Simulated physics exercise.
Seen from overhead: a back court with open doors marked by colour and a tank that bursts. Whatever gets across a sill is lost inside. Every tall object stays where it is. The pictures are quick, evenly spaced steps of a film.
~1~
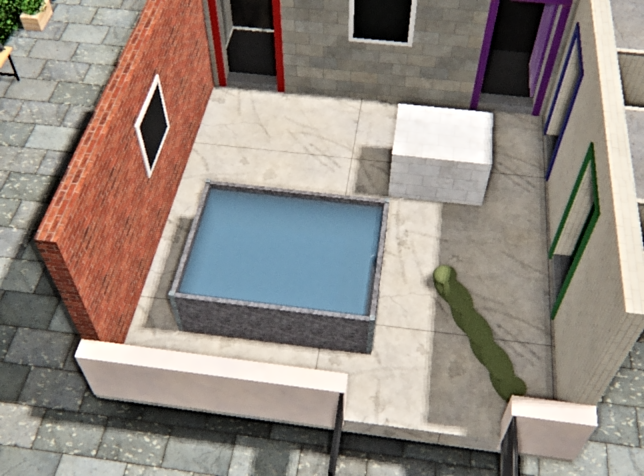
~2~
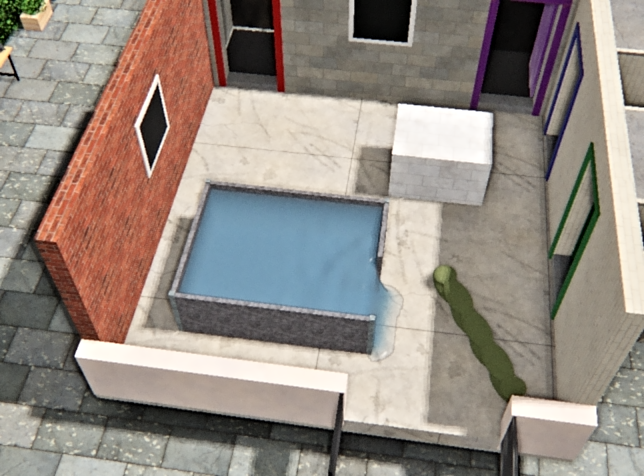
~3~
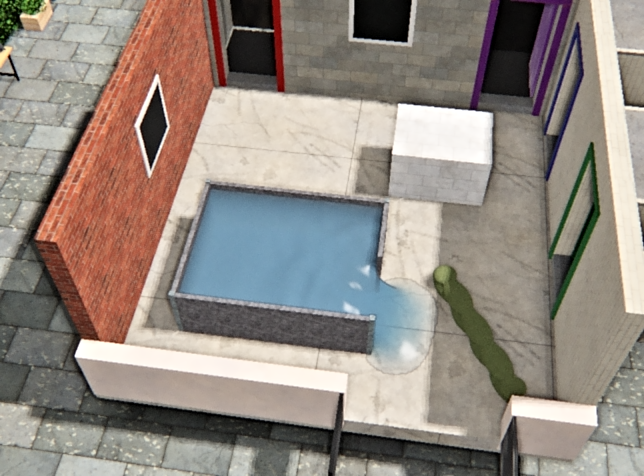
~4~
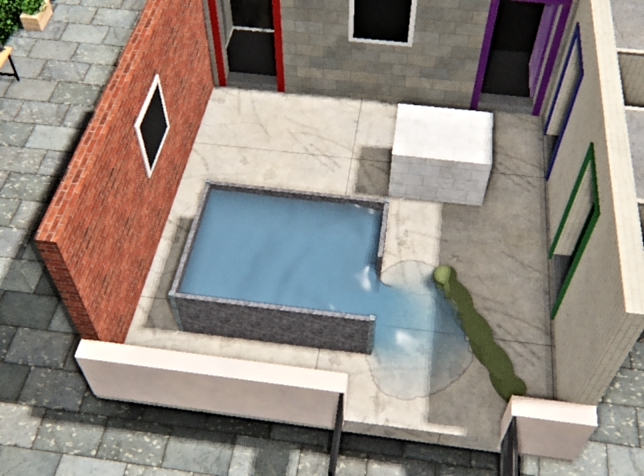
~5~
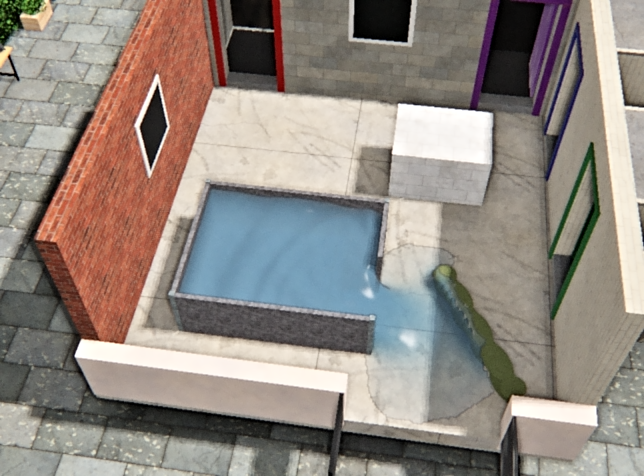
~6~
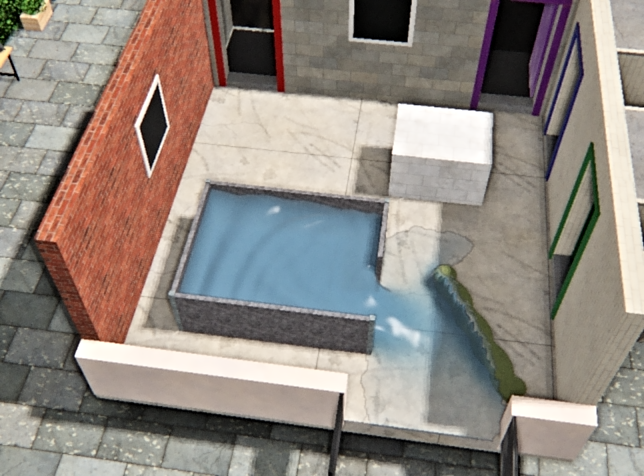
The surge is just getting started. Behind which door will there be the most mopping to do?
The blue door.
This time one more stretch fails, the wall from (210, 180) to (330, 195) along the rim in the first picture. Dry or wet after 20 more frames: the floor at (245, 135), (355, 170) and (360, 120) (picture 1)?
In the order asked: Waterlogged, waterlogged, waterlogged.
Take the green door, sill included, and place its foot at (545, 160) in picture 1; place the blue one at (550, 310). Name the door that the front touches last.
The red-painted one, by my reckoning.
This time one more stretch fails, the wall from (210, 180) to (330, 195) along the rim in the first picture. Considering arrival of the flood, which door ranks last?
That would be the green one, I reckon.
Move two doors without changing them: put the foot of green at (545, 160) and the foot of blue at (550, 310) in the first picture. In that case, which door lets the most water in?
I'd go with the door marked blue.
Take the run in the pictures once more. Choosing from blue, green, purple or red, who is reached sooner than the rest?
It is the green door.
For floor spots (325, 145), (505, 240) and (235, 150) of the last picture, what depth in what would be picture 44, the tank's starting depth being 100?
My figures are about 2, 8 and 2 percent.
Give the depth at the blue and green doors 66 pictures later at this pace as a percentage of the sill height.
Estimate, in order: 150 and 40 percent.
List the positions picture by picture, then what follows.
In the first picture, the tank at (285, 249) is whole and still.
In the second picture, water pours out at (372, 311) and has run to (389, 290).
In the third picture, water pours out at (372, 312) and has run to (424, 295).
In the fourth picture, the front is at (466, 357), out from the gap at (372, 312).
In the fifth picture, the front is at (489, 385), out from the gap at (372, 312).
In the sixth picture, water pours out at (372, 312) and has run to a hidden place.
A moment on, water covers 25 % of the floor; green door not reached, red door not reached, purple door not reached, blue door not reached.
Next, water covers 35 % of the floor; green door wet at the sill, nothing in, red door not reached, purple door not reached, blue door not reached.
Then, water covers 45 % of the floor; green door a trickle in, red door not reached, purple door not reached, blue door wet at the sill, nothing in.
Later, water covers 75 % of the floor; green door a trickle in, red door wet at the sill, nothing in, purple door a trickle in, blue door some in.
In the end, water covers 80 % of the floor; green door a trickle in, red door wet at the sill, nothing in, purple door a trickle in, blue door some in; the blue door has let in the most.
